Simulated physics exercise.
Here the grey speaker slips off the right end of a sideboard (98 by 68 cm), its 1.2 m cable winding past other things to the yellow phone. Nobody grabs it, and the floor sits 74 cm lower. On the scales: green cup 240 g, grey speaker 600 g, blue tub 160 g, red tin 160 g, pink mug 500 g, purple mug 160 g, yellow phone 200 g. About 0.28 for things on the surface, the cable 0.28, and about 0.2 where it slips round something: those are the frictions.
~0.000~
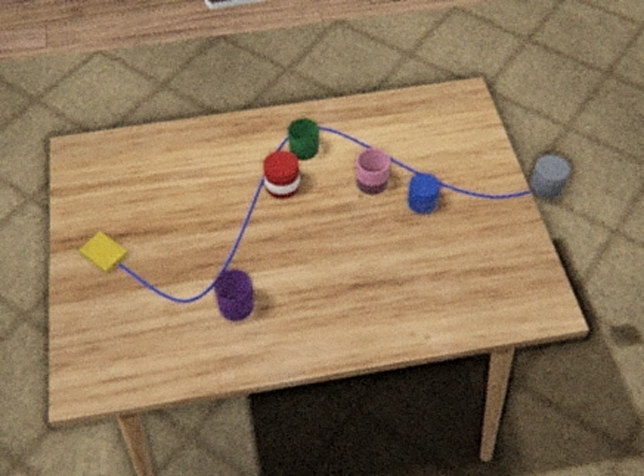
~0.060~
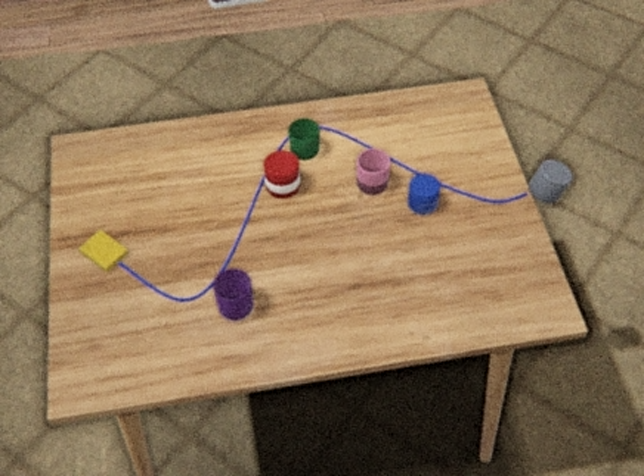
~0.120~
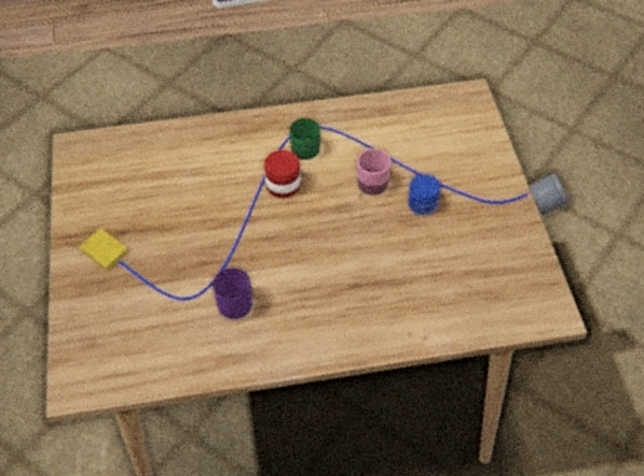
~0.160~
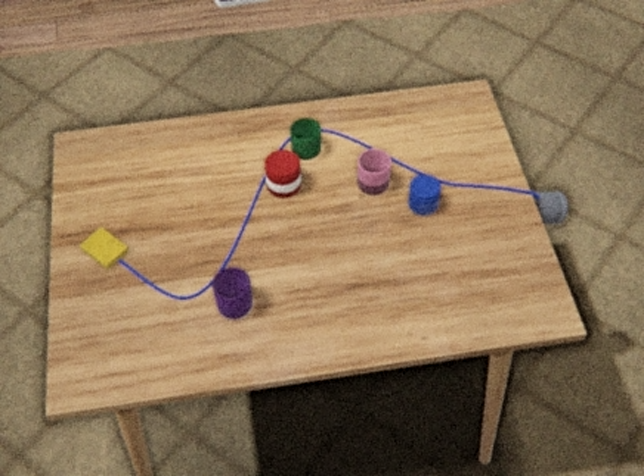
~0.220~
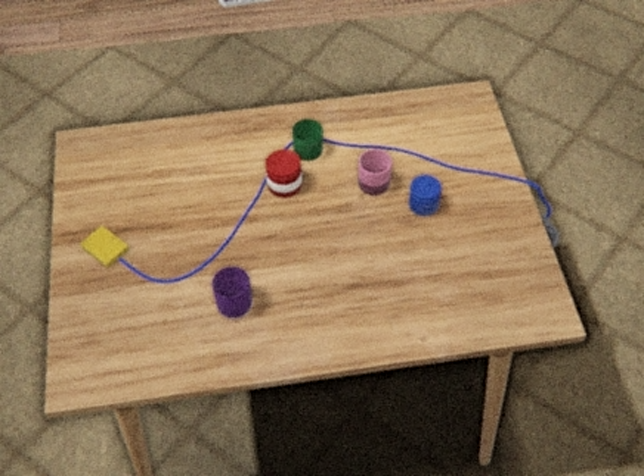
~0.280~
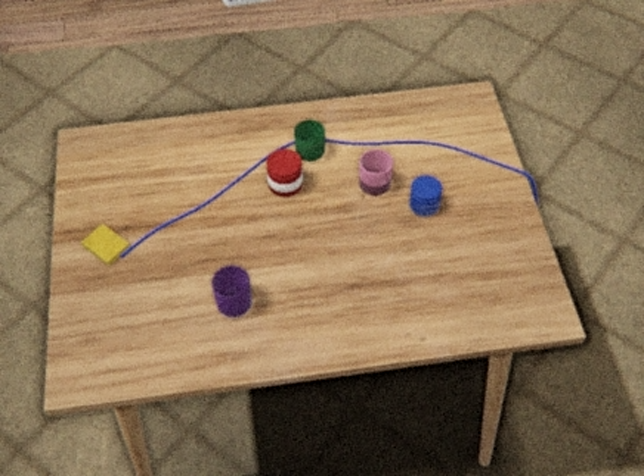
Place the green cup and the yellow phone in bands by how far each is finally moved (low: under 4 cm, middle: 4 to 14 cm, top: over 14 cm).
Green cup: Top; yellow phone: Top.
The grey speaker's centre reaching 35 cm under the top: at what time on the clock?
Time: 0.34 s.
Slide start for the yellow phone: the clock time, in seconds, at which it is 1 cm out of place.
The yellow phone gets there at 0.32 seconds.
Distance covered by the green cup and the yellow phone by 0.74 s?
Green cup roughly 30 cm, yellow phone roughly 80 cm.
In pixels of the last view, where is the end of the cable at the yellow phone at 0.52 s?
You'll find it near pixel (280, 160).
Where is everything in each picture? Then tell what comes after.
Green cup (303, 130); yellow phone (103, 250); cable runs through (476, 195) (282, 145) (243, 230) (168, 297), in the first frame.
Grey speaker (553, 172); cable runs through (475, 197) (283, 144) (167, 296), in the second frame.
Grey speaker (549, 195); cable runs through (476, 198) (284, 144) (167, 295), in the third frame.
Grey speaker (547, 208); cable runs through (487, 187) (285, 144) (167, 294), in the fourth frame.
Grey speaker (539, 234); cable runs through (532, 184) (174, 281), in the fifth frame.
Green cup (310, 131); yellow phone (105, 242); cable runs through (476, 156) (366, 144) (264, 160) (173, 221), in the sixth frame.
By 0.5 s, the cable's tail end at (280, 160); yellow phone 37 cm off its start, green cup 18 cm off its start, grey speaker over the edge.
By 0.7 s, the cable's tail end at (405, 105); yellow phone 76 cm off its start, green cup 28 cm off its start, grey speaker over the edge.
By 1.0 s, the cable has left the top; yellow phone over the edge, green cup 28 cm off its start at (359, 227), grey speaker over the edge.
By 1.2 s, the cable has left the top; yellow phone over the edge, green cup 28 cm off its start, grey speaker over the edge.
By 2.4 s, the cable has left the top; yellow phone over the edge, green cup 28 cm off its start at (359, 226), grey speaker over the edge.
